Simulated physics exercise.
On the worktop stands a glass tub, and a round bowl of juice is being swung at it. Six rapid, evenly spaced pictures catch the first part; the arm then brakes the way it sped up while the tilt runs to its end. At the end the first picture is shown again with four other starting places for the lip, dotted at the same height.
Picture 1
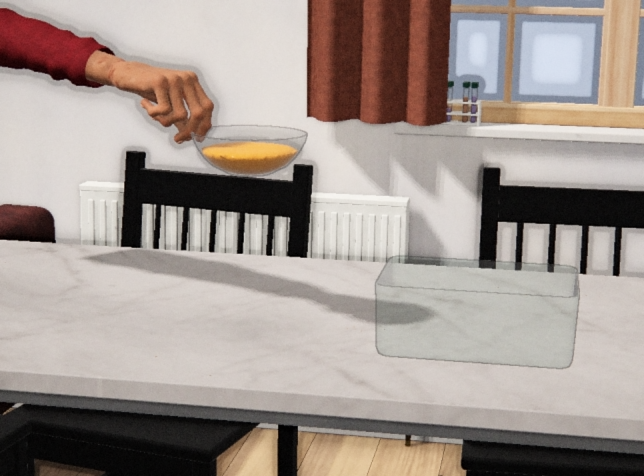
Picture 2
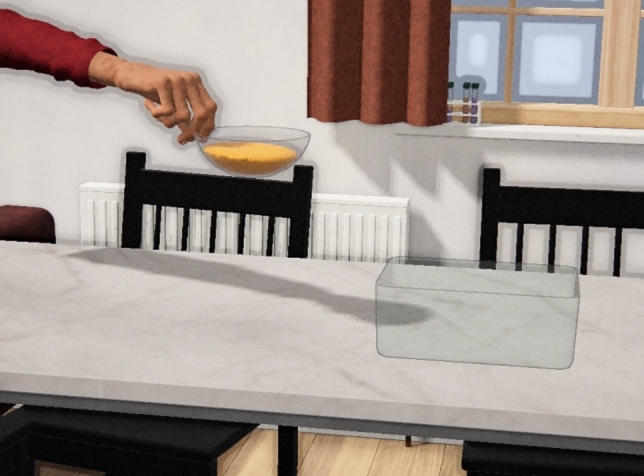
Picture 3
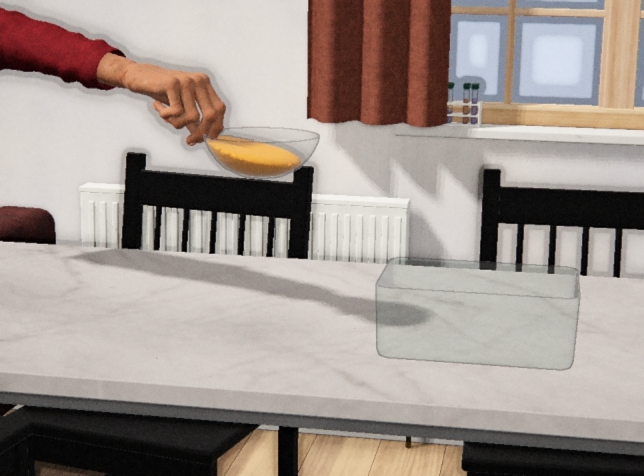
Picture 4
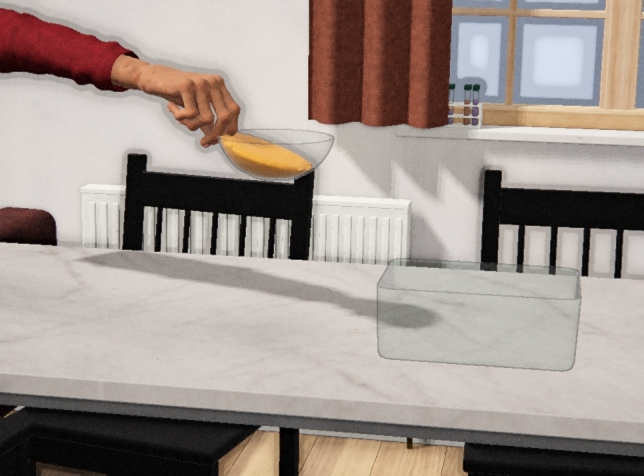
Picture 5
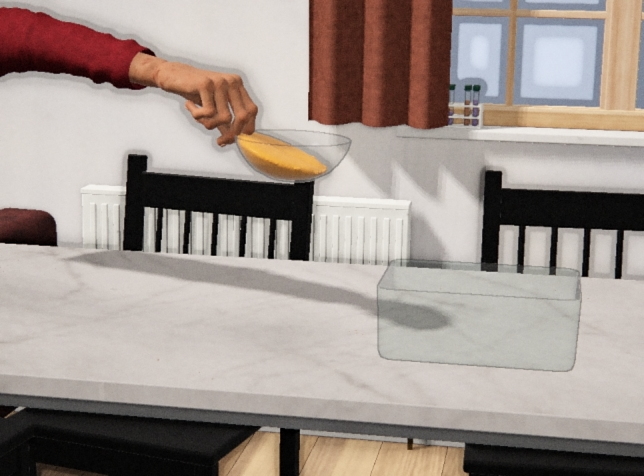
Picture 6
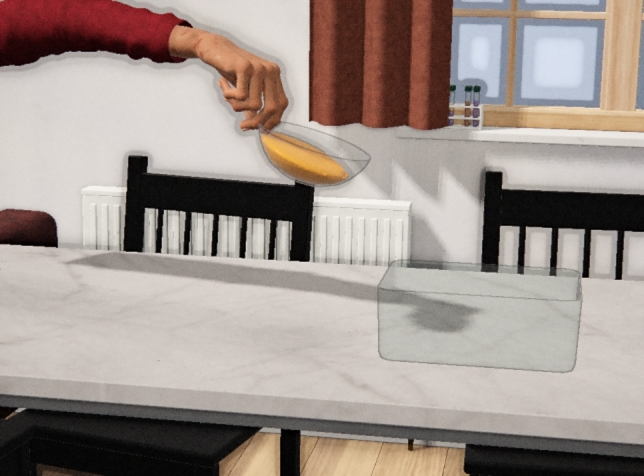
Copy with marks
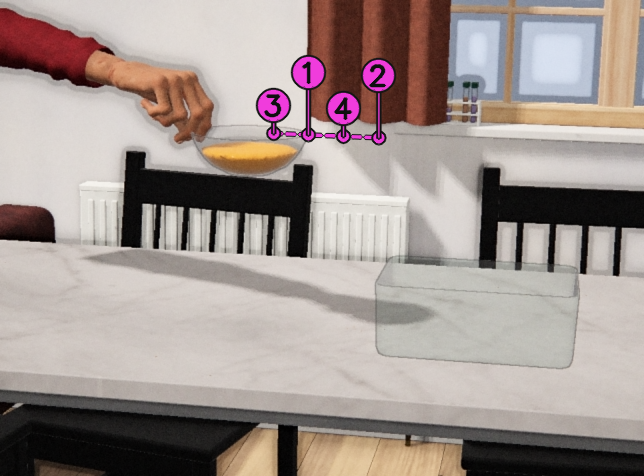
A hand carries a glass bowl of orange juice rightward above a table, then tilts it.
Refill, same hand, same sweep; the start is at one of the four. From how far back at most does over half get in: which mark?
That is place 3.
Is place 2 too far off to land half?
No, that is safe.
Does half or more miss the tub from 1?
No, not at all.
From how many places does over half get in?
All of the four.
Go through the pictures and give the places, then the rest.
The first picture shows upright, lip at (305, 134); tub from (376, 354) to (573, 368); nothing has left yet.
The second picture shows upright, lip at (308, 135); nothing has left yet.
The third picture shows upright, lip at (317, 136); nothing has left yet.
The fourth picture shows upright, lip at (332, 138); nothing has left yet.
The fifth picture shows upright, lip at (349, 141); nothing has left yet.
The sixth picture shows tipped about 17°, lip at (369, 158); nothing has left yet.
On the marked copy, 1 at (308, 134); 2 at (378, 137); 3 at (273, 133); 4 at (343, 136).
With 1, about 80 % lands in the tub, 6 % falls short and 14 % goes beside or beyond.
With 2, about 82 % lands in the tub, 8 % falls short and 10 % goes beside or beyond.
With 3, about 72 % lands in the tub, 19 % falls short and 8 % goes beside or beyond.
With 4, about 77 % lands in the tub, 5 % falls short and 18 % goes beside or beyond.
